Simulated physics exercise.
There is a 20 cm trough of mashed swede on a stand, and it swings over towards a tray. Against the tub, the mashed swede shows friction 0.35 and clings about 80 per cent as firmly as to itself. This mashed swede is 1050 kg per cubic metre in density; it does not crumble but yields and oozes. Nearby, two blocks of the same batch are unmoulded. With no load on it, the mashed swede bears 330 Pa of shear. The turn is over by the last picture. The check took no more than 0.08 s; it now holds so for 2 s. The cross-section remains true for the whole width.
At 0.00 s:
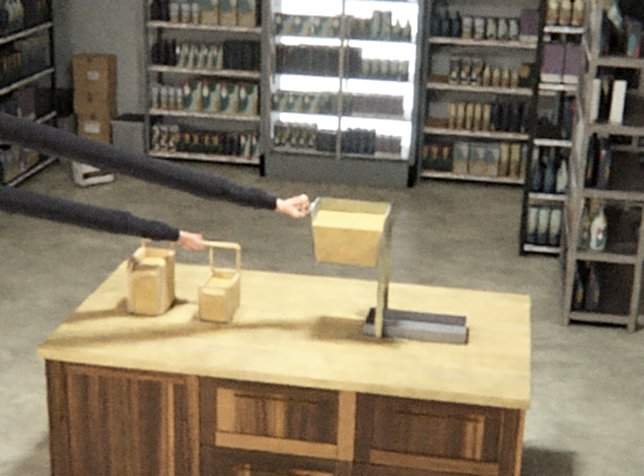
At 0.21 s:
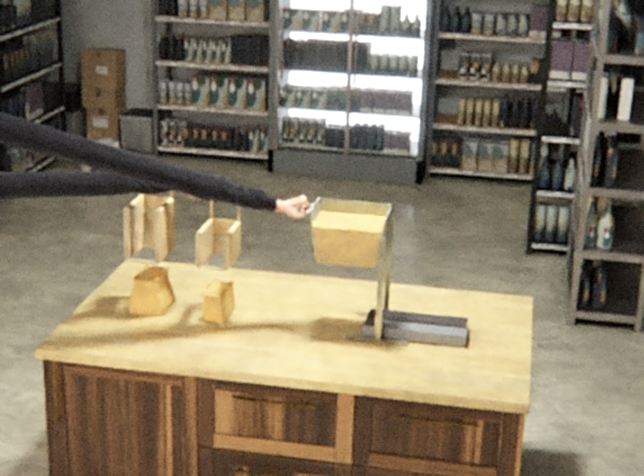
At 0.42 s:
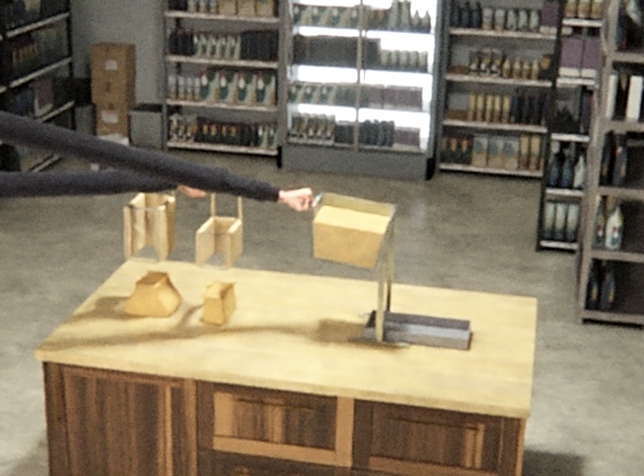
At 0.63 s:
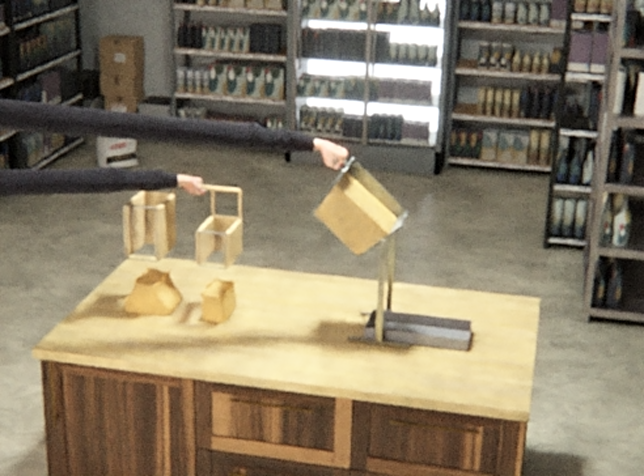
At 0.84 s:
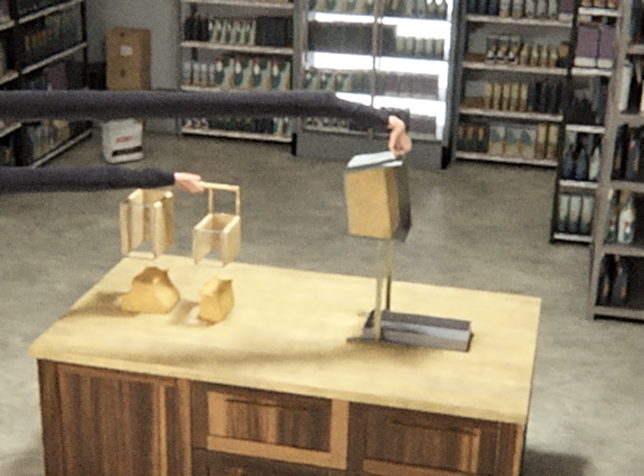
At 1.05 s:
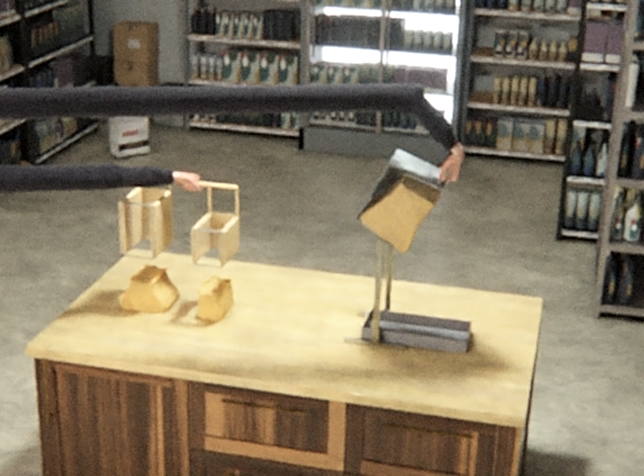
Hand turning a trough of yellowish mash rightward on its stand after moulds are lifted off two blocks, the left one slumping.
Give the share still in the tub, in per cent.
0 %.
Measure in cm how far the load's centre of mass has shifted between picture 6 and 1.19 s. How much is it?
Around 18 centimetres.
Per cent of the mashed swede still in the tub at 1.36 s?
The tub holds some 0 % at that moment.
After 1.19 s, the tub is at 118 degrees and holds 22 %.
After 1.36 s, the tub is at 118 degrees and holds 0 %.
After 1.53 s, the tub is at 118 degrees and holds 0 %.
After 1.70 s, the tub is at 118 degrees and holds 0 %.
After 3.05 s, at the end, the tub is at 118 degrees and holds 0 %.
